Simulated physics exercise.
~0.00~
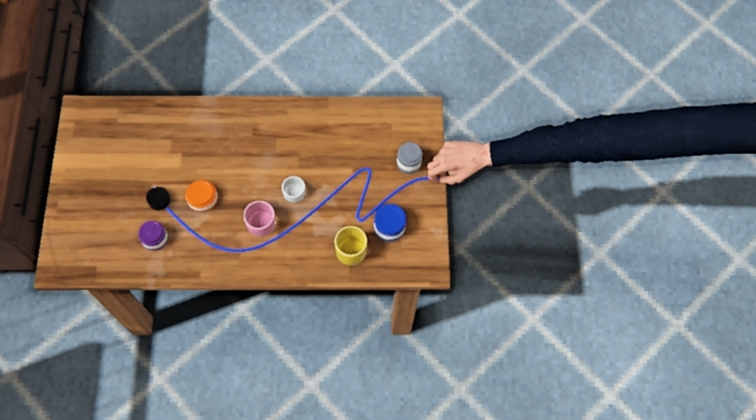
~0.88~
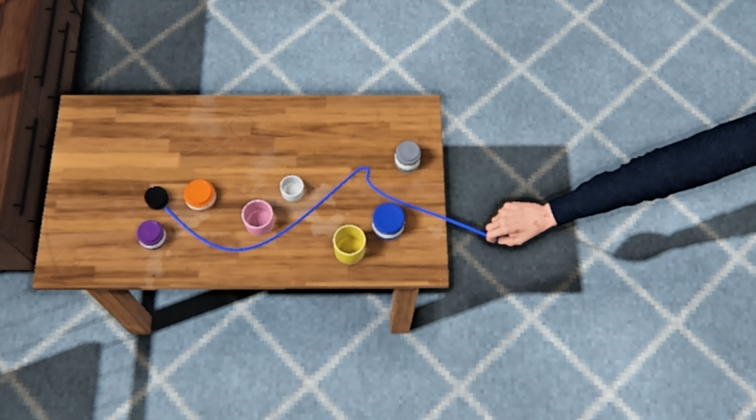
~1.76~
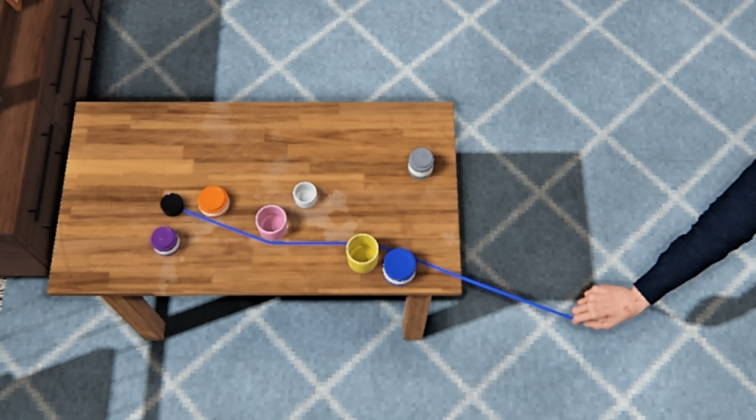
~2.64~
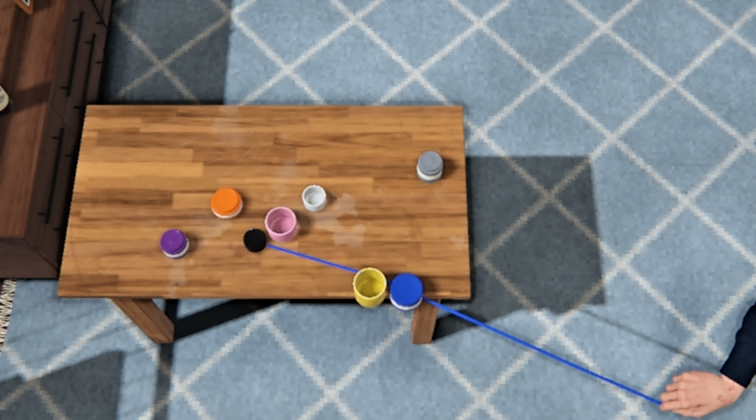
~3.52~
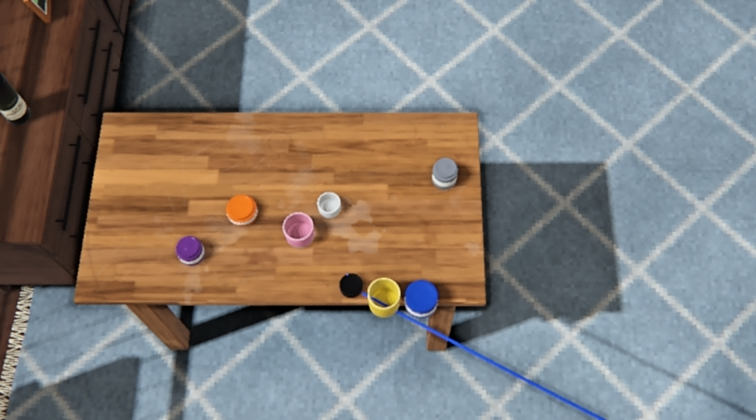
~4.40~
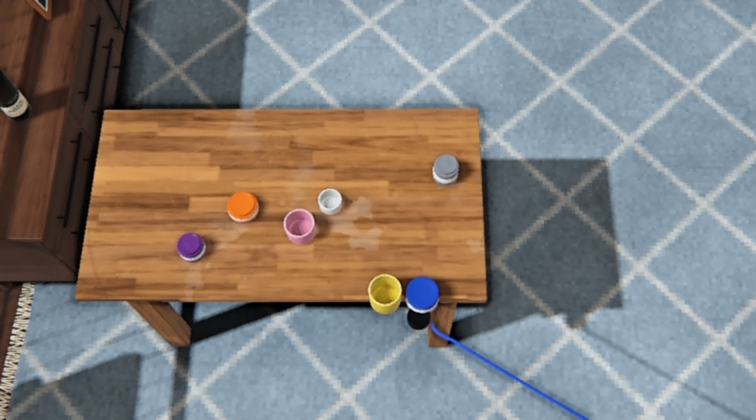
On a wooden table, a hand pulled a blue cable off to the right among seven containers, dragging the yellow mug and blue tin to the front edge, before the black base slid across and slipped over the edge beside the tin.
